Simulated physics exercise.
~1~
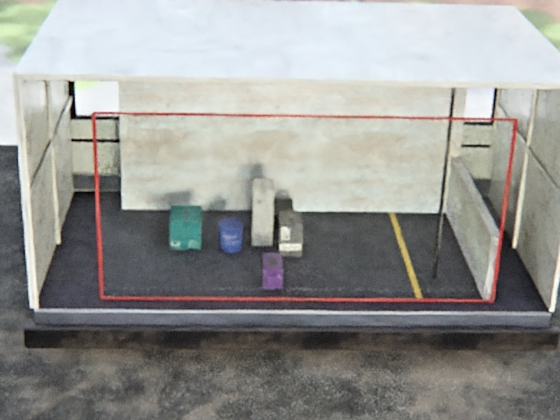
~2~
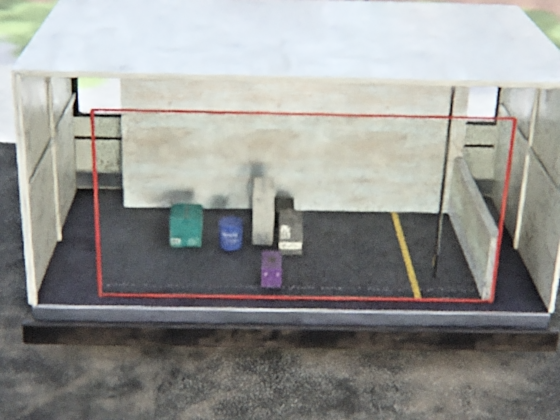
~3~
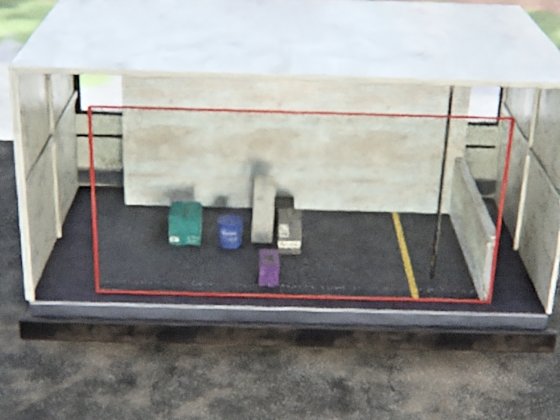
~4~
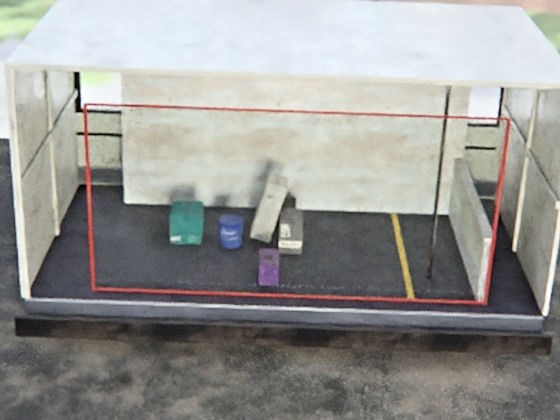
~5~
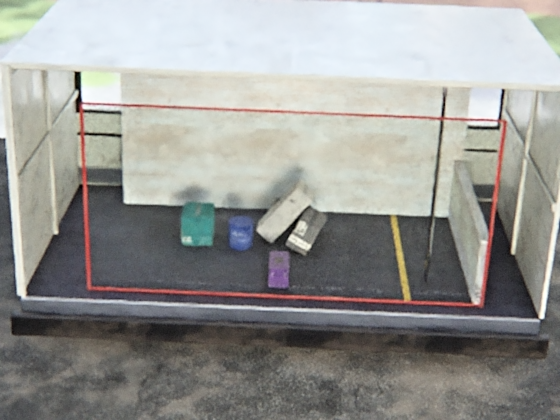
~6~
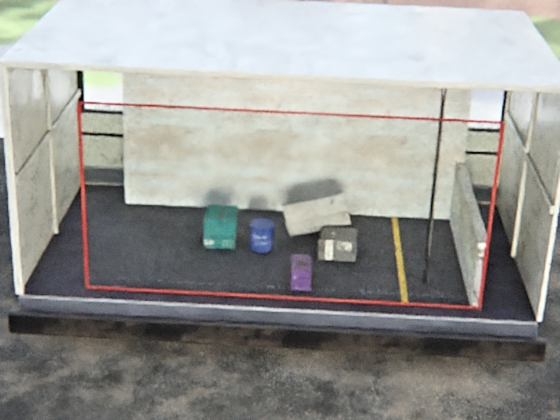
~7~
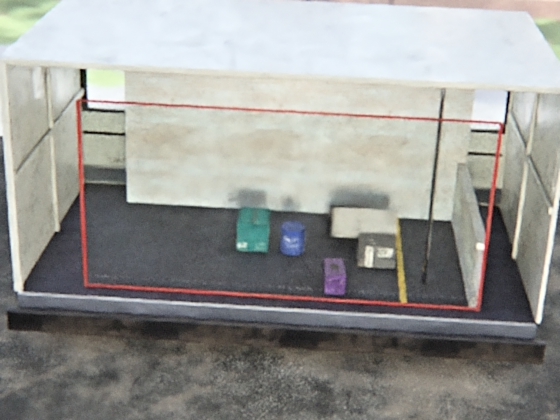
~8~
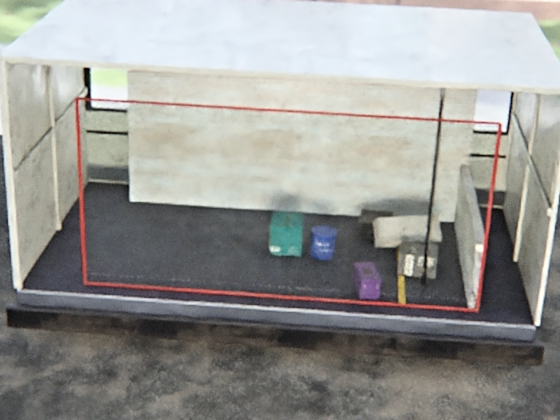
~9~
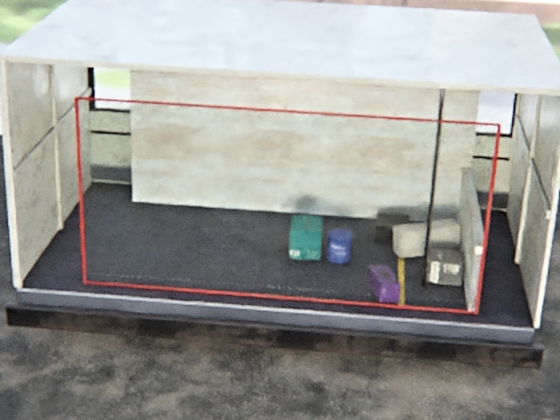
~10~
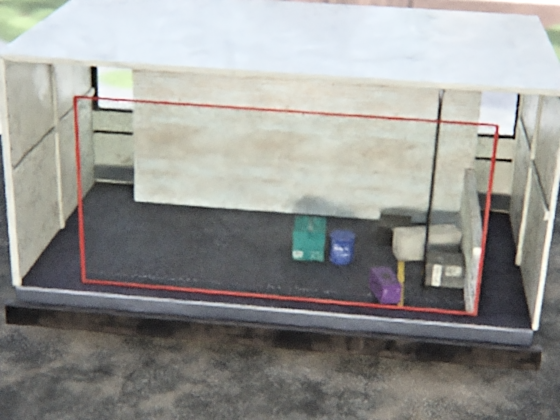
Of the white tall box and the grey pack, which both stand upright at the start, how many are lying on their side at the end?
Two of them are. Both the white tall box and the grey pack end up on their sides.
